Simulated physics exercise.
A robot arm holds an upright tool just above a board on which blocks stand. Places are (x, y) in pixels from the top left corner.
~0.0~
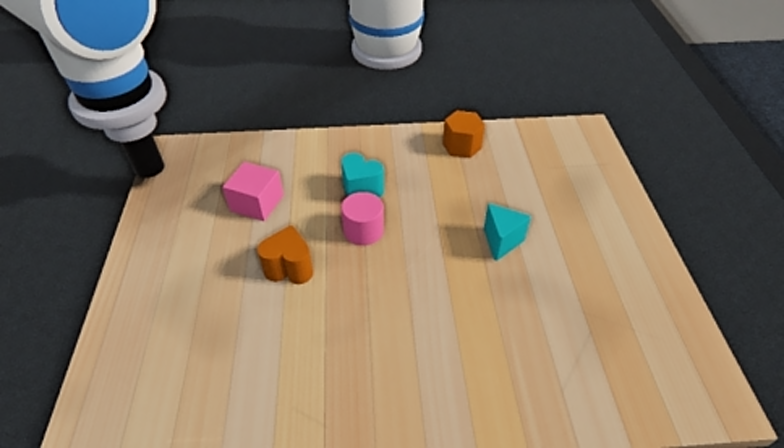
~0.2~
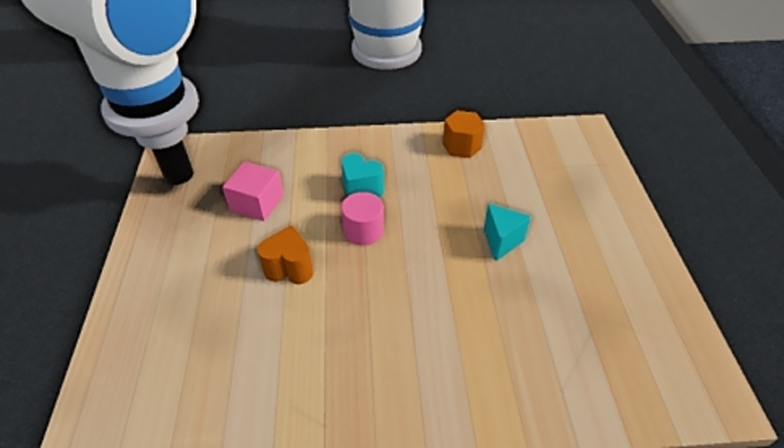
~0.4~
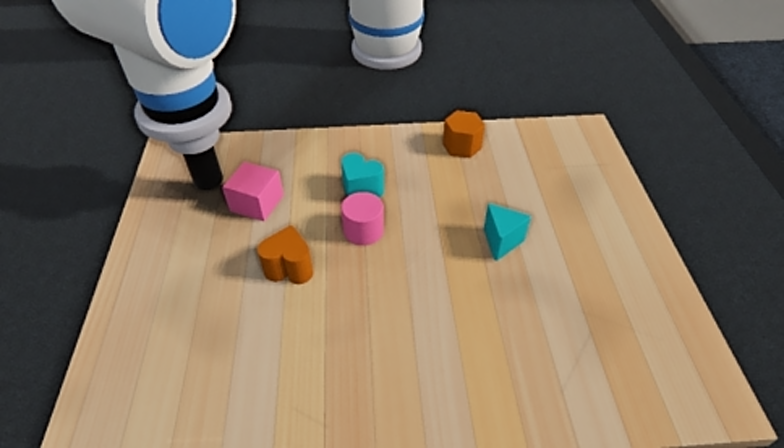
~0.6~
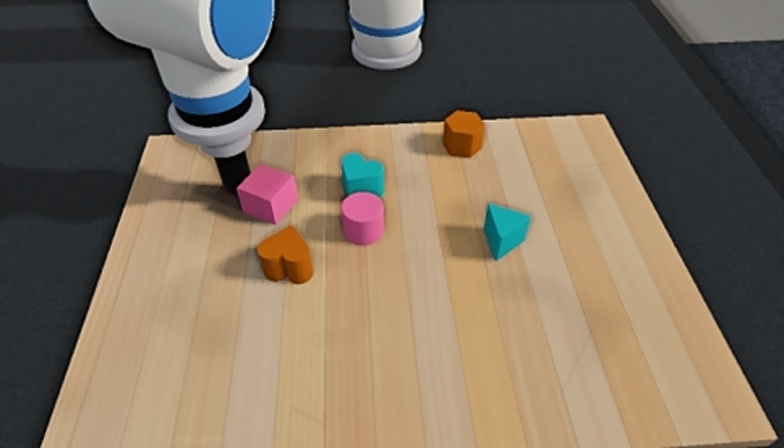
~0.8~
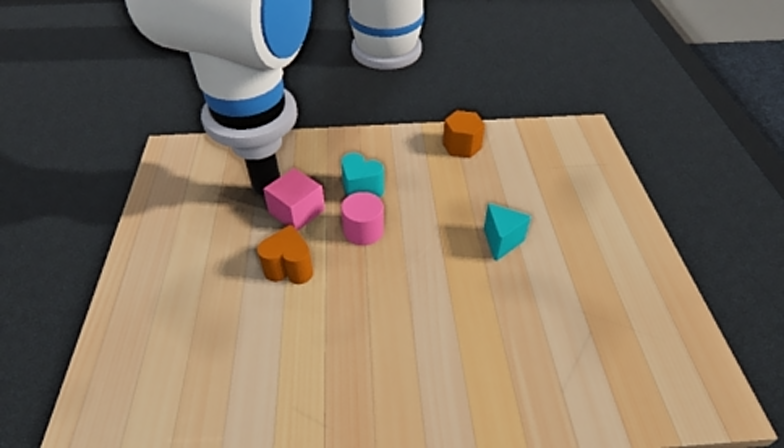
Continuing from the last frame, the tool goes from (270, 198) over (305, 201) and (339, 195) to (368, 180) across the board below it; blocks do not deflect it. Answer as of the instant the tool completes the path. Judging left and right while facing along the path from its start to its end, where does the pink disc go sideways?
Sideways, to the right.
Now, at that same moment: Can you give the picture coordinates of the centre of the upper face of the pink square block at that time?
Pixel (332, 199).
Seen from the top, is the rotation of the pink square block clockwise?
Yes, that is how it ends up.
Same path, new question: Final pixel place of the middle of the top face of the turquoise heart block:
If I read the scene right, the answer is (399, 154).
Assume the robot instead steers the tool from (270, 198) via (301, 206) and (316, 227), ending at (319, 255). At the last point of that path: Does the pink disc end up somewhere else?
The answer is yes.
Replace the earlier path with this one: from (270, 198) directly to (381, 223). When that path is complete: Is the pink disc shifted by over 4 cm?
Short answer: Yes.
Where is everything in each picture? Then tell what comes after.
In the first picture, tool tip at (150, 169); block tops, orange heart block at (285, 245); pink square block at (251, 179); turquoise heart block at (360, 166); pink disc at (362, 206).
In the second picture, tool at (179, 176); blocks unchanged.
In the third picture, tool at (209, 181); blocks unchanged.
In the fourth picture, tool at (238, 184); pink square block at (265, 181).
In the fifth picture, tool at (267, 186); orange heart block at (285, 245); pink square block at (292, 187); turquoise heart block at (360, 166); pink disc at (362, 206).
The first path, step by step. One third of the way, tool at (303, 189); pink square block at (322, 196); pink disc at (367, 208).
Two thirds of the way, tool at (338, 182); pink square block at (332, 199), turned 25° clockwise; turquoise heart block at (368, 164); pink disc at (377, 215).
At the end, tool at (368, 168); orange heart block in place; pink square block at (332, 199), turned 25° clockwise; turquoise heart block at (399, 154), turned 25° clockwise; pink disc at (377, 215).
